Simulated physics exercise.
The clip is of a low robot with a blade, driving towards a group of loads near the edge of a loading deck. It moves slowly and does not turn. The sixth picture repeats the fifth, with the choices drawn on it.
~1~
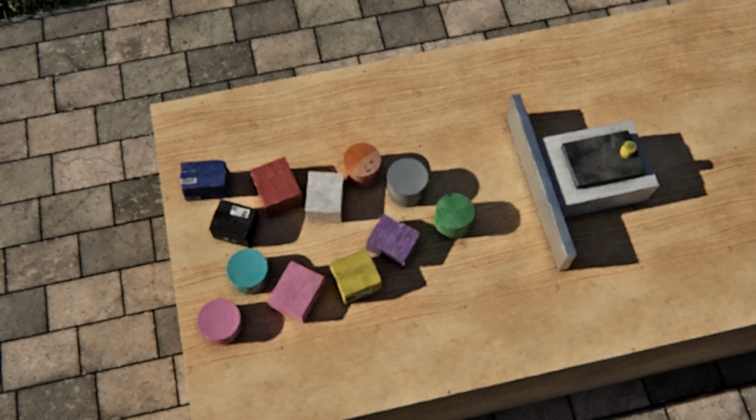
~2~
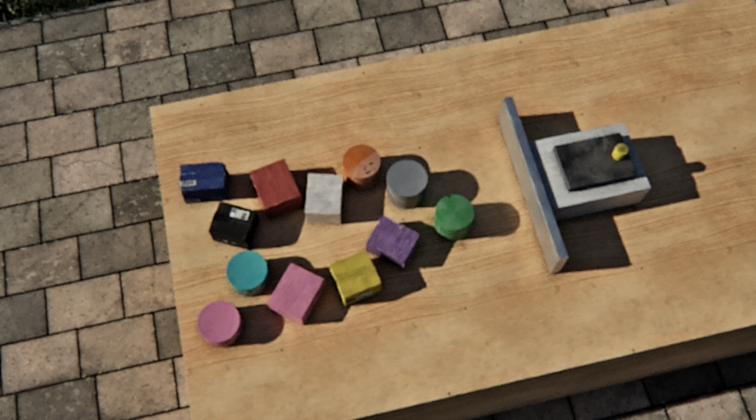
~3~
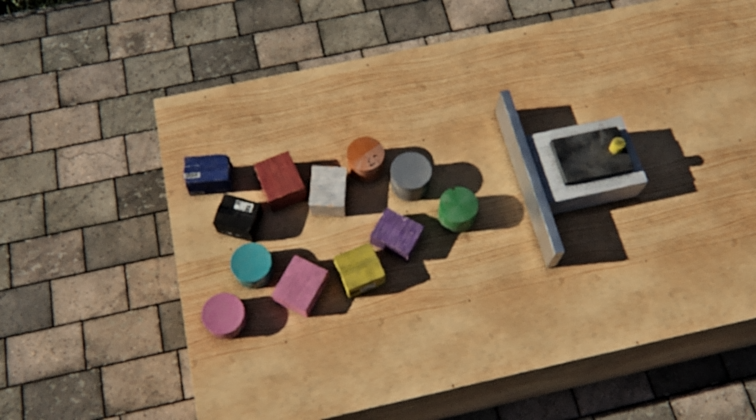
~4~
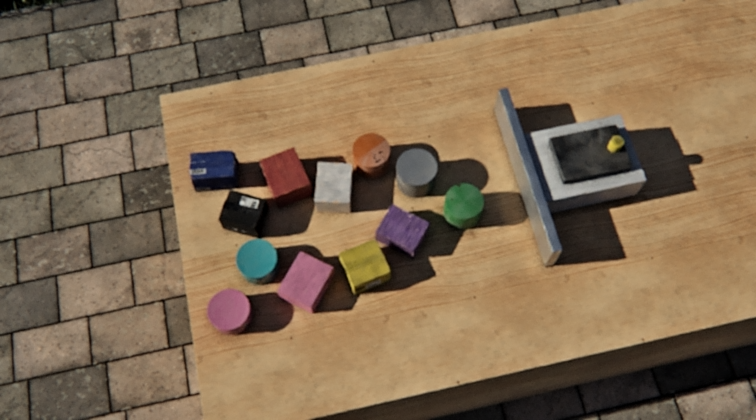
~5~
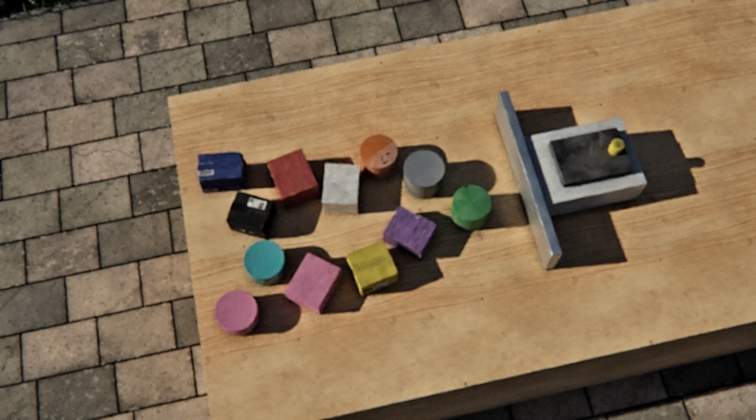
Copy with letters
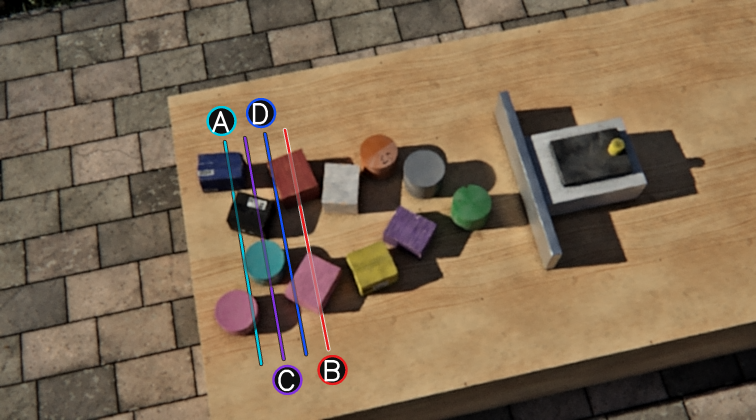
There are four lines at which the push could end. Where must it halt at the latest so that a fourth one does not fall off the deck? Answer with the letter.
As far as mark C.
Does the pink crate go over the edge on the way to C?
By then, no.
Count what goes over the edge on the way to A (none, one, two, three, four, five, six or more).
In all, six or more.
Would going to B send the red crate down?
No.
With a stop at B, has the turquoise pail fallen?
No.
On the marked copy, A at (242, 246); B at (305, 233); C at (263, 242); D at (284, 238).
With C. Early on, robot (491, 177); yellow parcel (366, 272); orange canister (374, 157).
Further on, robot (396, 197); blue parcel (200, 168); black parcel (230, 218).
At the end, robot (320, 213); blue parcel over the edge; pink pail over the edge; three fallen.
As for the rest, A drops seven; B is within the limit but short; D is within the limit but short.
